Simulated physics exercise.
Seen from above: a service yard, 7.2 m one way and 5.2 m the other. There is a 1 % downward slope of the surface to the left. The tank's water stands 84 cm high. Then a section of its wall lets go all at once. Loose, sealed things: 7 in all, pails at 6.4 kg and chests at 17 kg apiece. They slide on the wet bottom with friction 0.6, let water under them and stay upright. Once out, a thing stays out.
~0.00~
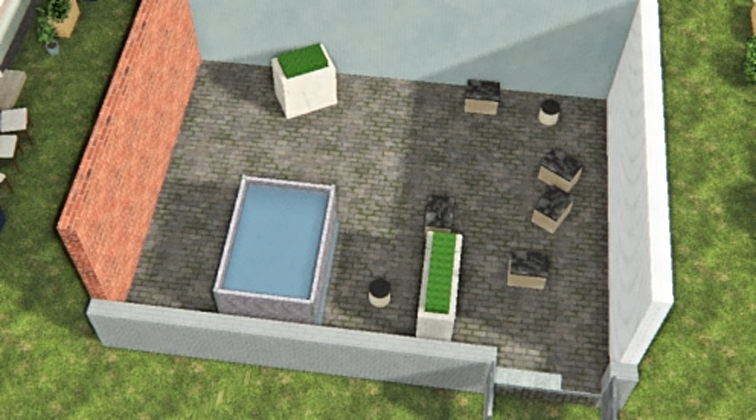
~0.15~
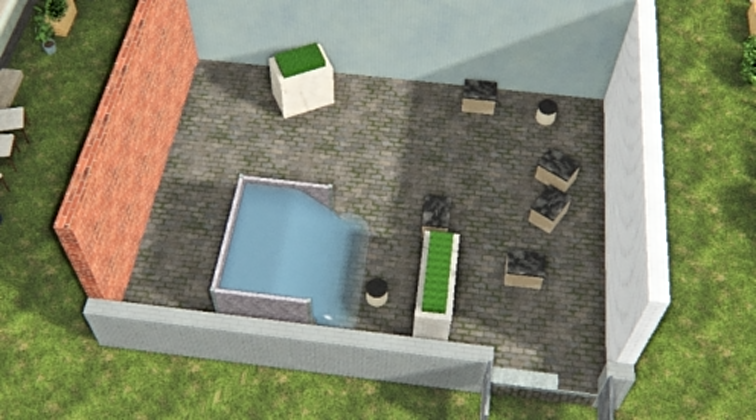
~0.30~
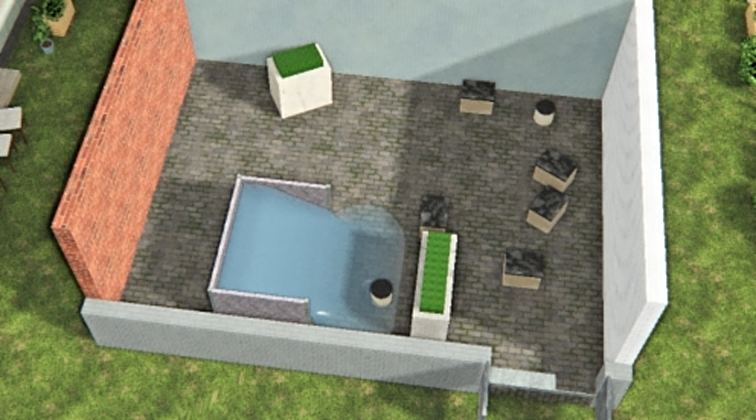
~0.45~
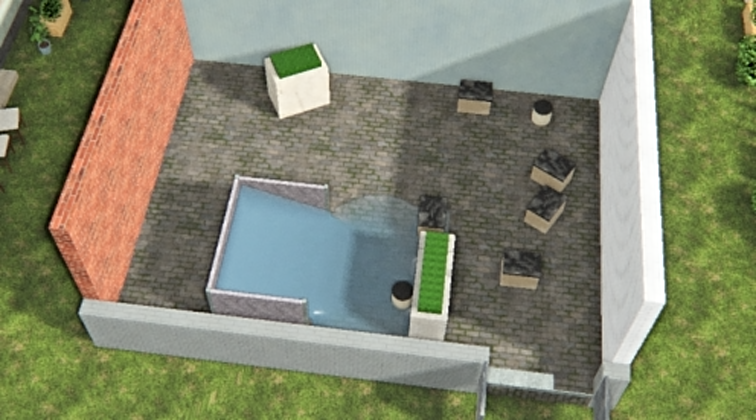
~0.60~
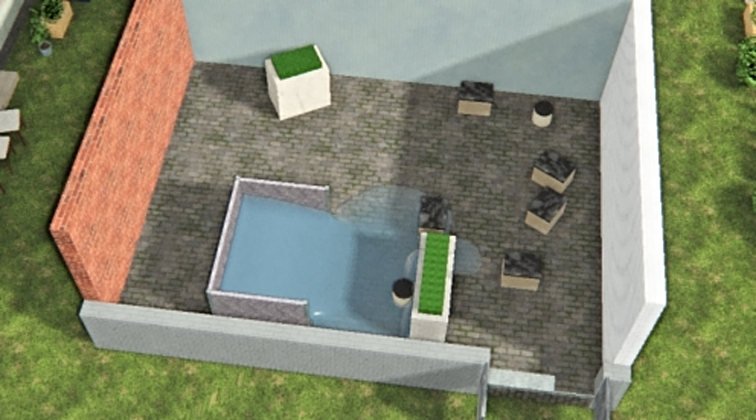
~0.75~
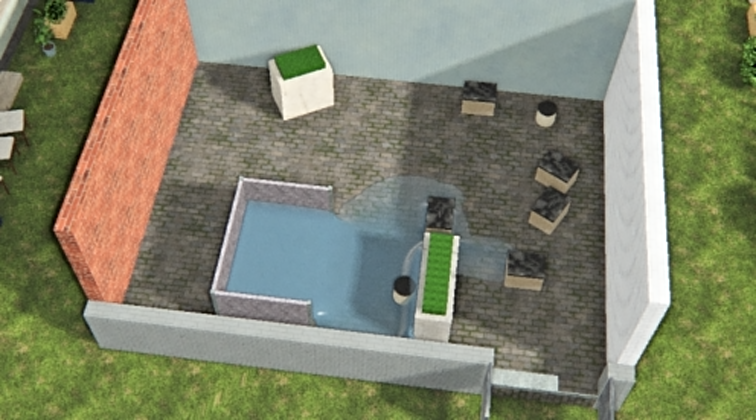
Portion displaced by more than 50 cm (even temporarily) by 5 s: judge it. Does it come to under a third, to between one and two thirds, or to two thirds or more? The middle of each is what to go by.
Two thirds or more.
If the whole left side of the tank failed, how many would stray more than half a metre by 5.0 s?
The count would be 0.
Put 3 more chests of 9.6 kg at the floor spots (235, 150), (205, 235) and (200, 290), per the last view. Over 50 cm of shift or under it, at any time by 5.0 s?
First stays inside, second stays inside, third stays inside.
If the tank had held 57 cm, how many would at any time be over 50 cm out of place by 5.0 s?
With that change, 5 of them.
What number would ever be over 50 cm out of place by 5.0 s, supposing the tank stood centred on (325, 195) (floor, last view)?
That would give 6.
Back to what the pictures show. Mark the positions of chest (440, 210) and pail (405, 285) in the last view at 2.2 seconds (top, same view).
First one near (575, 150), second near (329, 301).
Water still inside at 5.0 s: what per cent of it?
Roughly 98 percent.
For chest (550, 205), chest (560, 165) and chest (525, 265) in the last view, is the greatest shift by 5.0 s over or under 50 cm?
In order: Farther, farther and not as far.
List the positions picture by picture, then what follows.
In the first picture, a pail at (380, 288) rests on the ground; a chest at (440, 211), on the bottom; 2.5 m2 under water; 0 of 7 have shifted.
In the second picture, a pail at (377, 288) rests on the ground; a chest at (437, 211) rests on the ground; 3.7 m2 under water; 0 of 7 have shifted.
In the third picture, a pail at (382, 289) rests on the ground, 10 cm from its start; a chest at (435, 211), on the bottom; water covers 5.1 m2; 1 of 7 have shifted.
In the fourth picture, a pail at (403, 291) rests on the ground, 44 cm from its start; a chest at (433, 211) rests on the ground; water covers 6.4 m2; 1 of 7 have shifted.
In the fifth picture, a pail at (404, 289), afloat, 44 cm from its start; a chest at (434, 212) rests on the ground; water covers 7.4 m2; 1 of 7 have shifted.
In the sixth picture, a pail at (405, 286), afloat, 40 cm from its start; a chest at (441, 212) rests on the ground, 5 cm from its start; 8.4 m2 under water; 2 of 7 have shifted.
After 1.1 s 1 of 7 are over 50 cm from their spots; 1 afloat.
After 2.2 s 4 of 7 are over 50 cm from their spots; 3 afloat.
After 3.5 s 5 of 7 are over 50 cm from their spots; 5 afloat.
After 5.0 s 2 of 7 are over 50 cm from their spots, and 5 have been at some point; 6 afloat.
